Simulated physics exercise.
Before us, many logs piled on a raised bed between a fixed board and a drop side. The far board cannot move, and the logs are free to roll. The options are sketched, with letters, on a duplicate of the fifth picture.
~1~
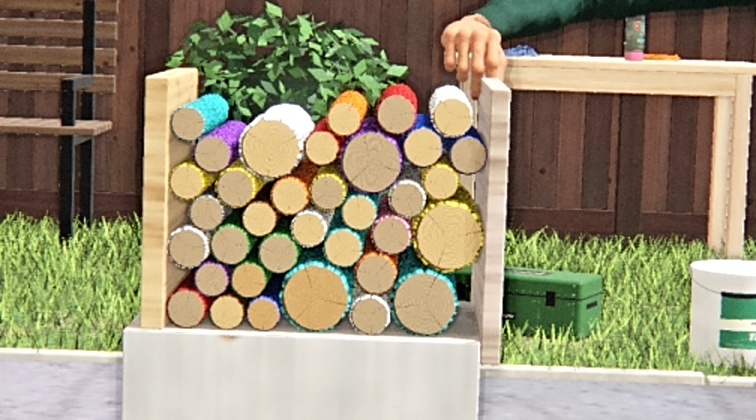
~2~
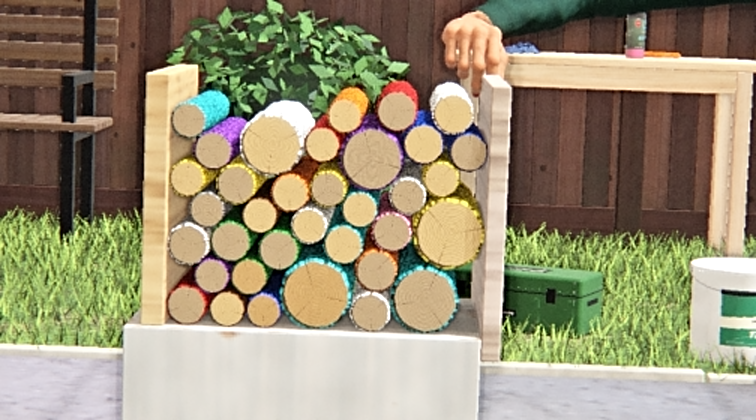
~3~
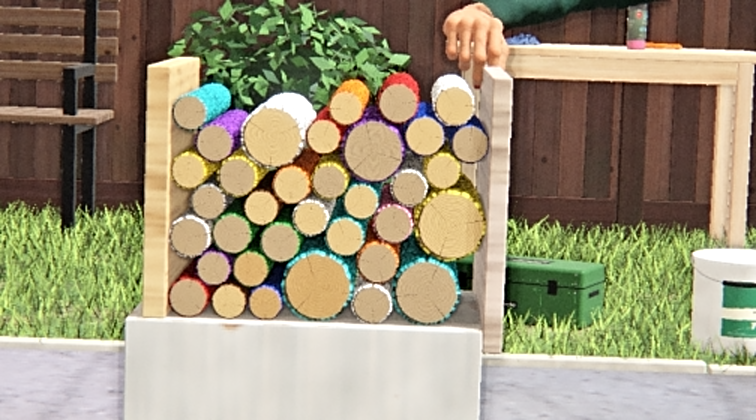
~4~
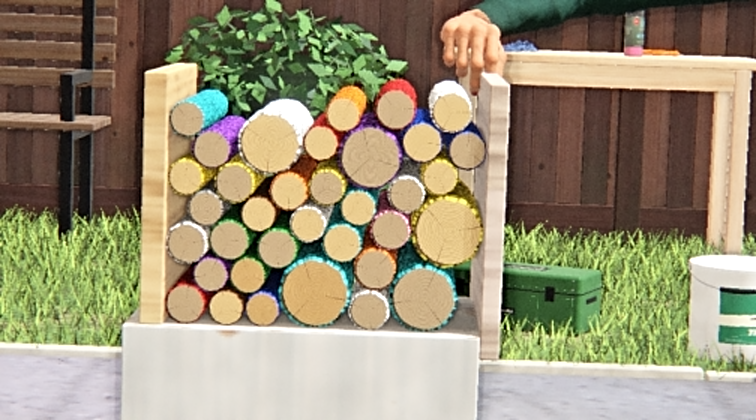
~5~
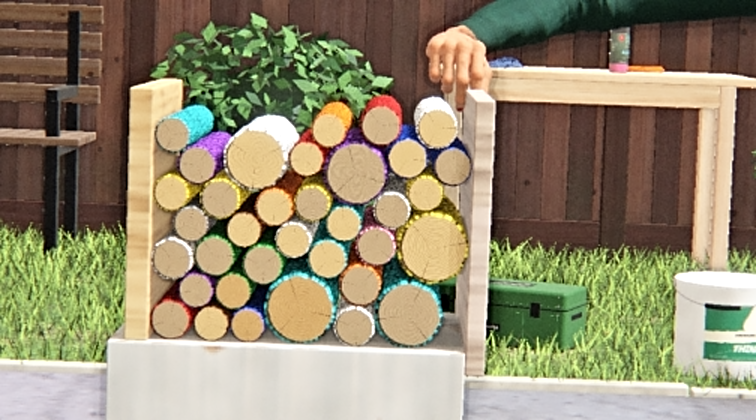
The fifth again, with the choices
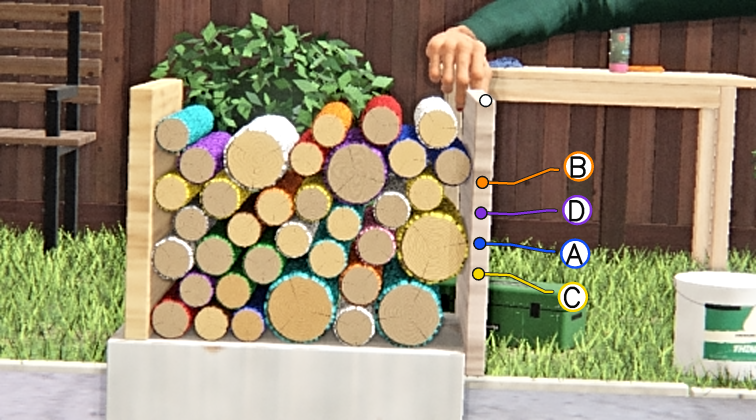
In a fenced backyard, a hand rests on a wooden rack of colourful stacked logs, which stay still as the view shifts slightly.
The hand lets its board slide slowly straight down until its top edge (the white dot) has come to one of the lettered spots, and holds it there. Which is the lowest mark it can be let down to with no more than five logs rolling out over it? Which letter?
Mark C is as low as it can go.
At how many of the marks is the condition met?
Four of the four.
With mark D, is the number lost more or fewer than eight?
At D, fewer than eight.
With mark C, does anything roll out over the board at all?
At C: Yes.
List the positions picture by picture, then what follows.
In the first frame, a log (342, 248); a log (308, 229); a log (407, 199).
In the second frame, a log (408, 196); a log (187, 178).
In the third frame, a log (215, 143); side board (491, 198).
In the fourth frame, a log (185, 304); a log (423, 299).
In the fifth frame, a log (327, 259); a log (293, 240); a log (392, 211).
On the marked copy, A at (480, 243); B at (482, 183); C at (478, 274); D at (481, 213); the white dot at (486, 101).
Taking C. A third of the way, top of the board (473, 177).
Two thirds of the way, top of the board (469, 264).
When it is over, top of the board (469, 272), five out over the board.
As for the rest, A five out over the board; B none out over the board; D one out over the board.
